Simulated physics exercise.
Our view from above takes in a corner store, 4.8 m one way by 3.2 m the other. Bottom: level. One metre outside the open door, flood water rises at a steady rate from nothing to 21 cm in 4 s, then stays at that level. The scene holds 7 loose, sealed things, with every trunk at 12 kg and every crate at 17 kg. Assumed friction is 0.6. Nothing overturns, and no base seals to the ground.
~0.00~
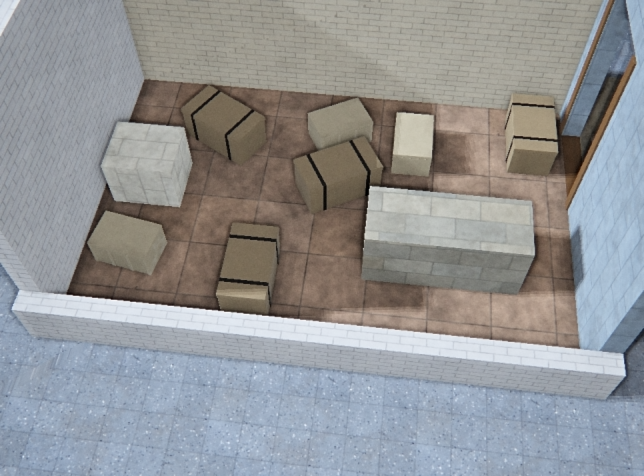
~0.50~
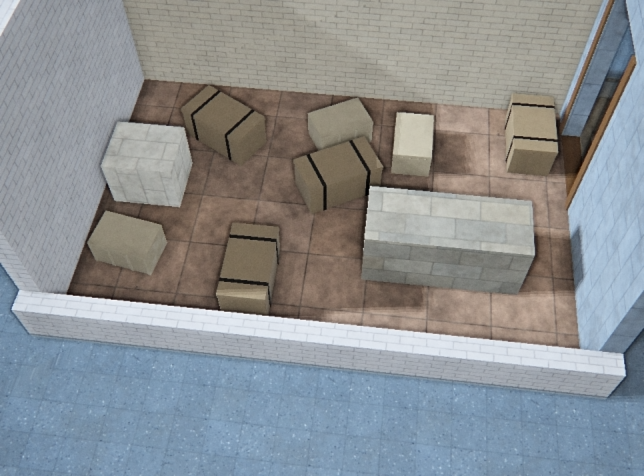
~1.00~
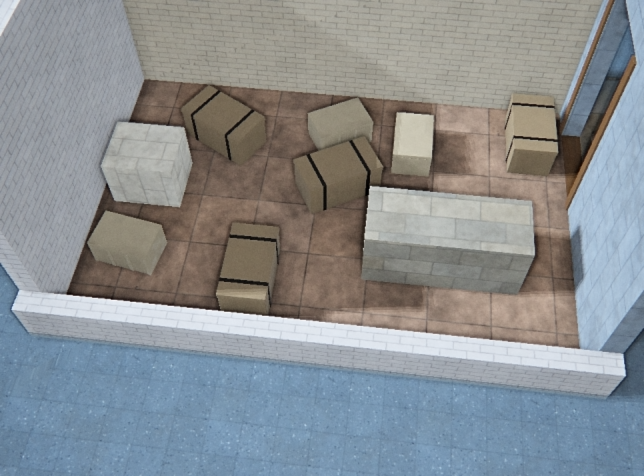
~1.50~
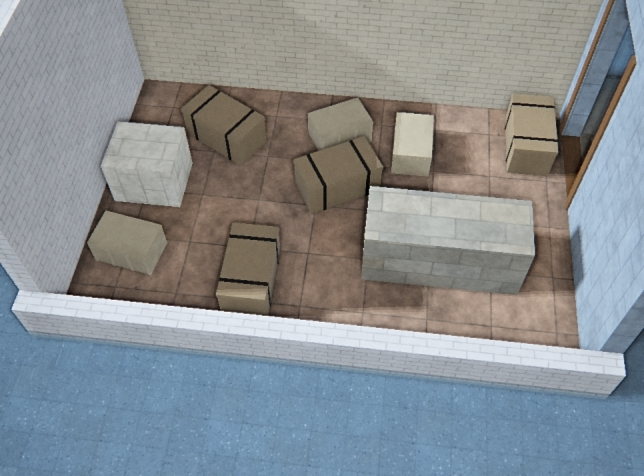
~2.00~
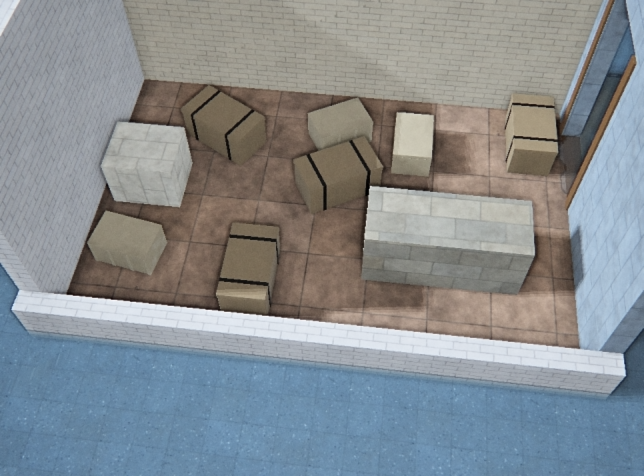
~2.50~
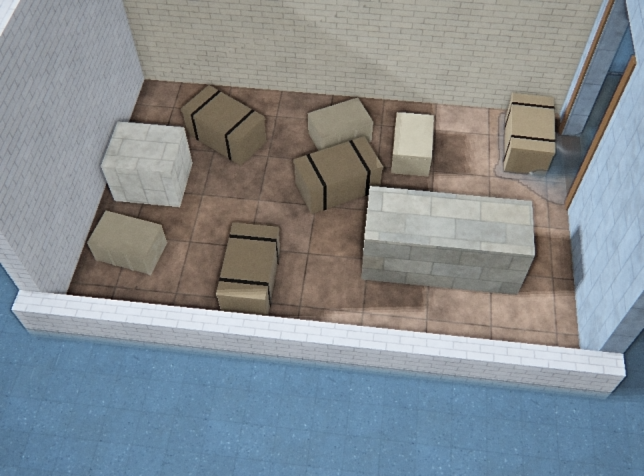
Water spreads over the paved ground outside a walled corner store, turning it blue, then a thin patch appears on the tiled floor by the doorway at right, while the scattered boxes and pale blocks inside stay still.
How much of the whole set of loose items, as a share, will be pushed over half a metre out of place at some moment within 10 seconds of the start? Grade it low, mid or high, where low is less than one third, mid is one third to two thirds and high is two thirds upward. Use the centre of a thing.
Grade: High.
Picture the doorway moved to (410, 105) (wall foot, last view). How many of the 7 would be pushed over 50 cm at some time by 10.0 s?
Count: 4.
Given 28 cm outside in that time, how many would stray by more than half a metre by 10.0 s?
Then 6.
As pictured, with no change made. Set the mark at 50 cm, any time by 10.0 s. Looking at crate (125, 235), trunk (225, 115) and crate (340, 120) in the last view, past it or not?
Taking them in that order, the first is within the limit, the second beyond the limit and the third beyond the limit.
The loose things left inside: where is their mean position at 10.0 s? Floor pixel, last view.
Somewhere near (200, 193).
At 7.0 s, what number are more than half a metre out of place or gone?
By then the count is 3.
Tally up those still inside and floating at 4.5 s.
Count at that moment: 1.
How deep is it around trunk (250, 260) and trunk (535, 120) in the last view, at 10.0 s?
Depths: Near 9 cm, then near 12 cm.
After 3.5 s 1 of 7 are over 50 cm from their spots; 0 afloat.
After 4.5 s 1 of 7 are over 50 cm from their spots; 1 afloat.
After 7.0 s 3 of 7 are over 50 cm from their spots; 3 afloat.
After 10.0 s 6 of 7 are over 50 cm from their spots, and 6 have been at some point; 7 afloat.
